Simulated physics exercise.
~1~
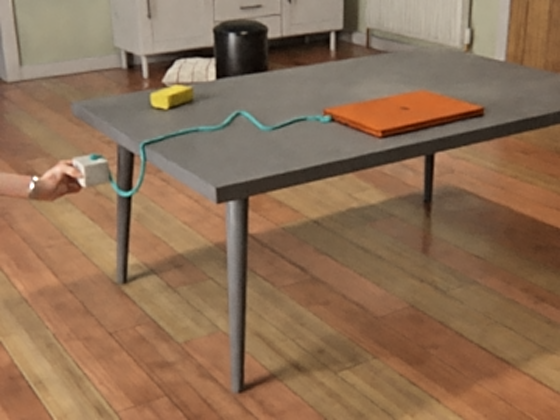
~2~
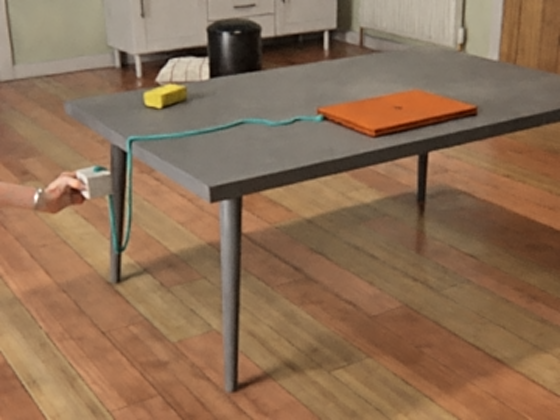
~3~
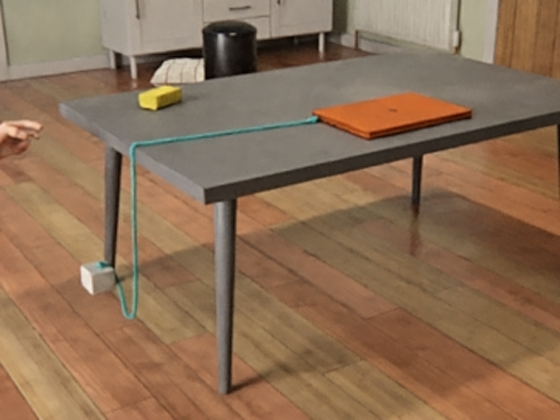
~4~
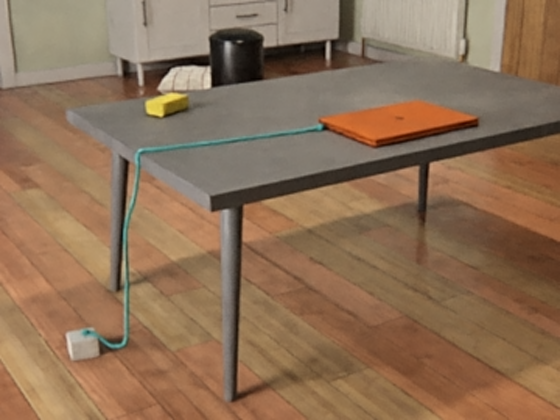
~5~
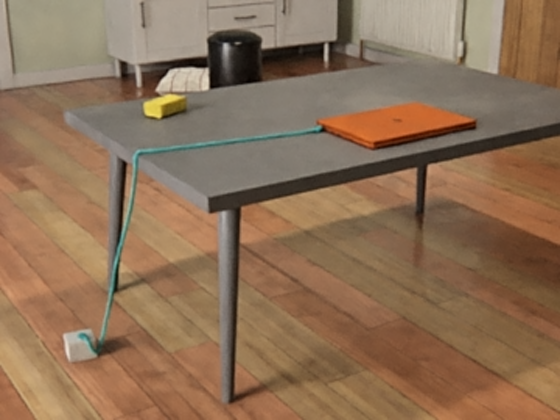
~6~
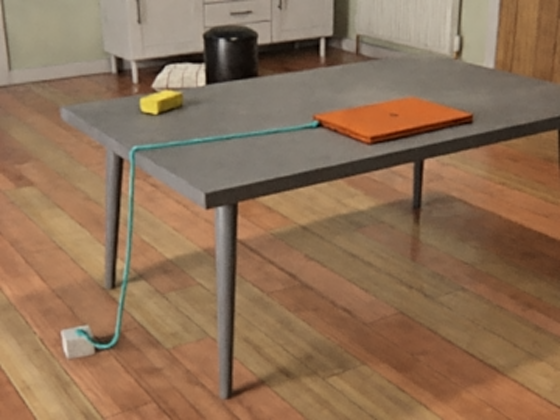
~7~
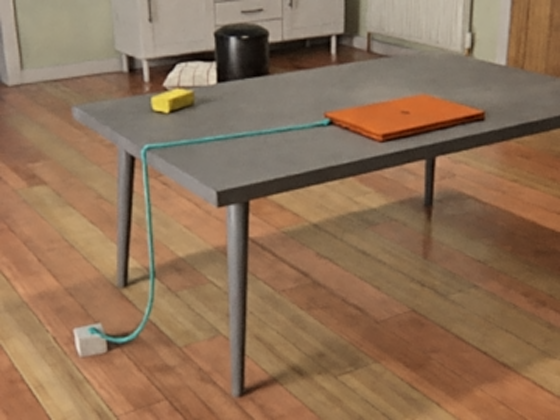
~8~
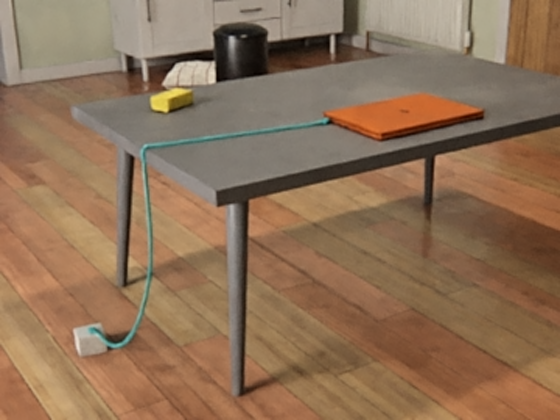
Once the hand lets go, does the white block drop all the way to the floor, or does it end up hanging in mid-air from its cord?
The white block drops all the way to the floor and rests there, while the yellow sponge stays where it is on the table.
